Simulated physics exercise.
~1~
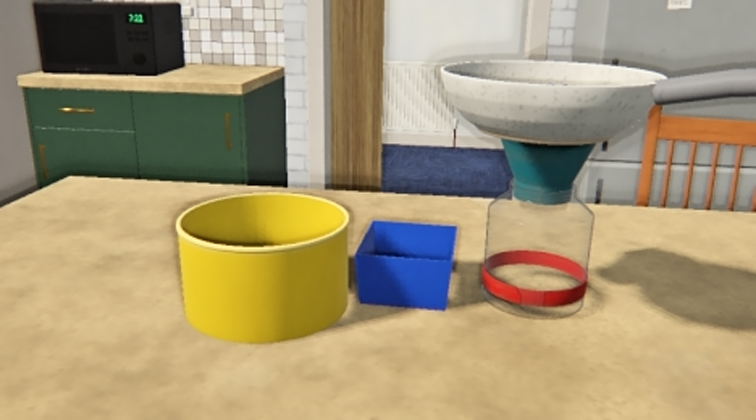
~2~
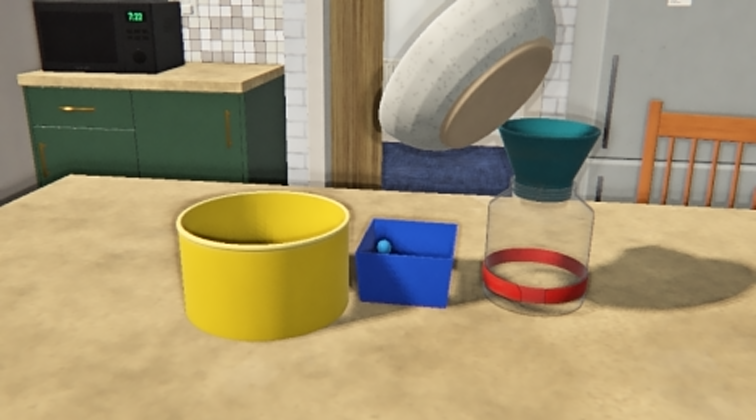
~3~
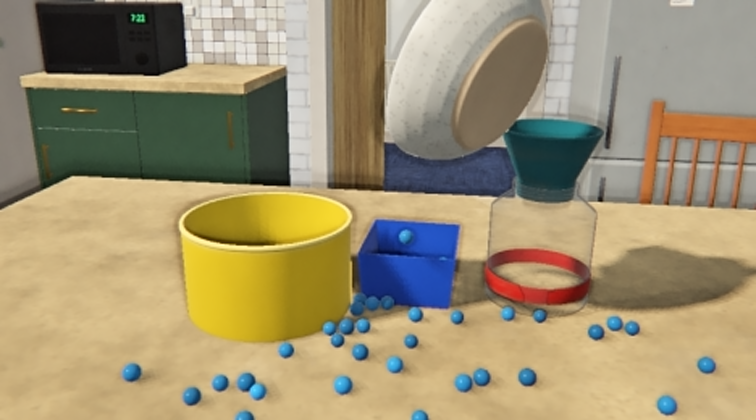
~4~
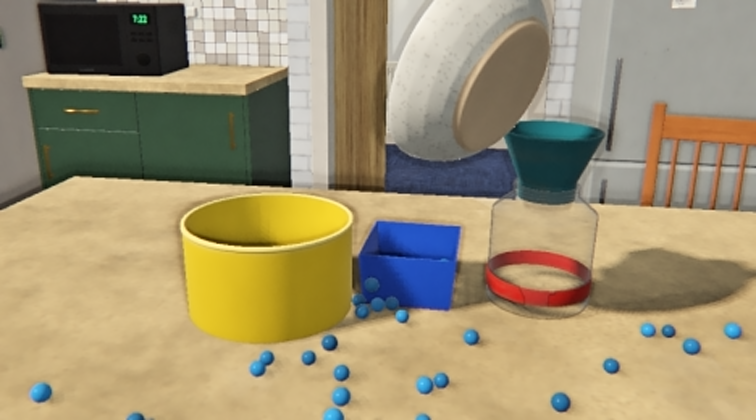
A speckled bowl tilting over a blue tin beside a yellow pot and funnelled jar, spilling blue balls that scatter across the table.
